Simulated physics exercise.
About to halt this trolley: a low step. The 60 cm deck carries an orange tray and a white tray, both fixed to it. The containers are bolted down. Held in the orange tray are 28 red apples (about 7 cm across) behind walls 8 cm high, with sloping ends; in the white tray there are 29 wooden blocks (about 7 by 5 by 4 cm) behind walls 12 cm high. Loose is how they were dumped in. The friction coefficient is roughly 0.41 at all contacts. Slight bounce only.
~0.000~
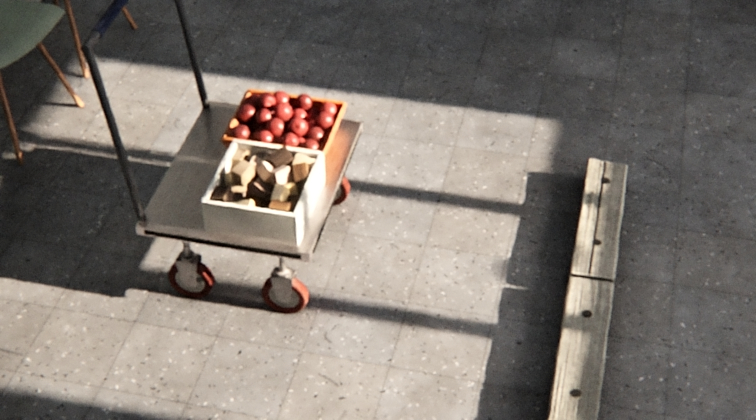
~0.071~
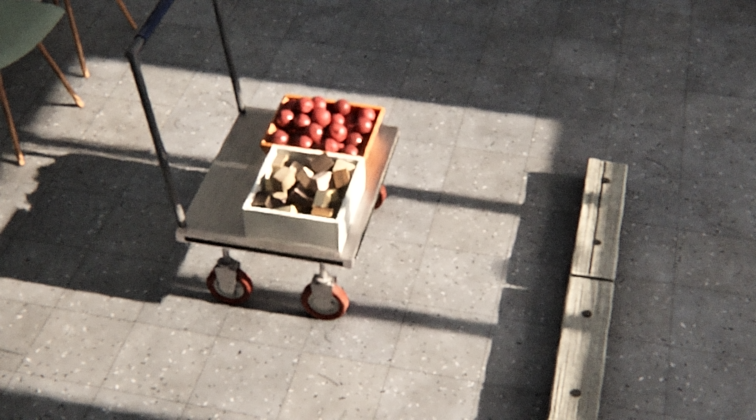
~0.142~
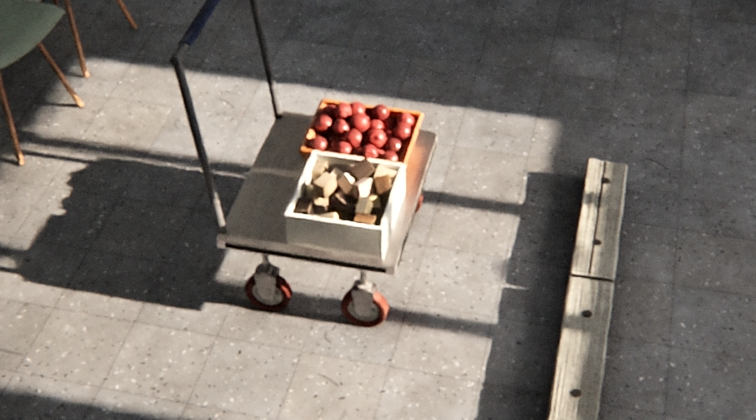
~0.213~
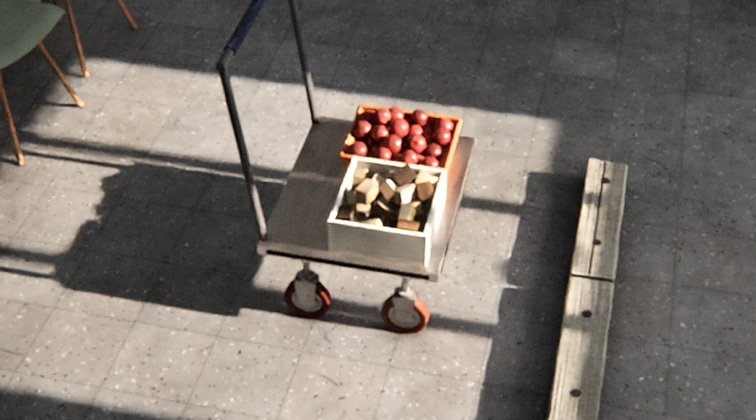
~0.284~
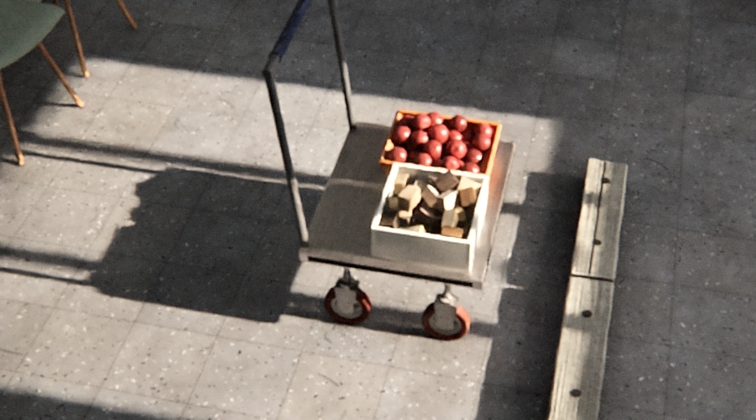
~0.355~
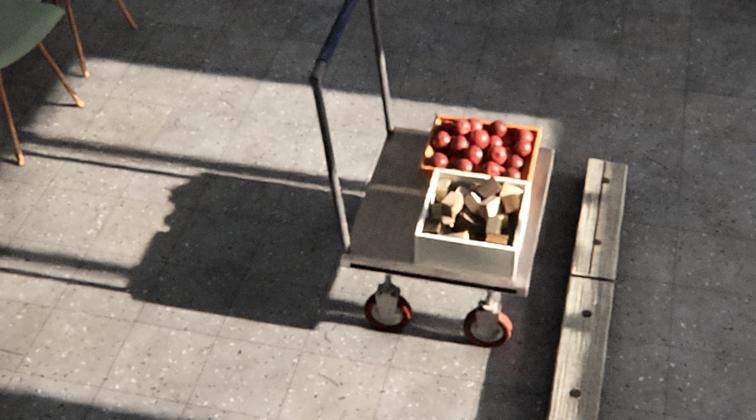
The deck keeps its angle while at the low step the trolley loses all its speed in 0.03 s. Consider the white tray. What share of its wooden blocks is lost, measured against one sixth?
The share lost is below one sixth.
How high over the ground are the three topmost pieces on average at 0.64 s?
About 54 cm up.
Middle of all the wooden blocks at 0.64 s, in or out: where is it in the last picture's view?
Somewhere around pixel (536, 231).
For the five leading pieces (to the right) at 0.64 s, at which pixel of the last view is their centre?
Mean place: Roughly (595, 166).
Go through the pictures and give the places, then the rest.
In the first frame (places track the rim corner closest to us here), white tray (293, 214); orange tray (its farthest corner) (249, 90); 86 cm to go; all still inside.
The second frame shows white tray (336, 221); orange tray (286, 95); 72 cm to go.
The third frame shows white tray (379, 228); orange tray (323, 100); 58 cm to go.
The fourth frame shows white tray (423, 235); orange tray (361, 105); 44 cm to go.
The fifth frame shows white tray (467, 242); orange tray (400, 111); 30 cm to go.
The sixth frame shows white tray (513, 249); orange tray (438, 116); 16 cm to go; all still inside.
After 0.42 s, contact.
After 0.52 s, the orange tray has all 28 and the white tray has all 29.
After 0.64 s, the orange tray is down by 5 of 28 and the white tray is down by 1 of 29.
After 0.87 s, the orange tray is down by 7 of 28 and the white tray is down by 1 of 29.
Outcome (at 1.37 s), the orange tray is down by 7 of 28 and the white tray is down by 1 of 29. Asked share, 1 of 29, 3 per cent.
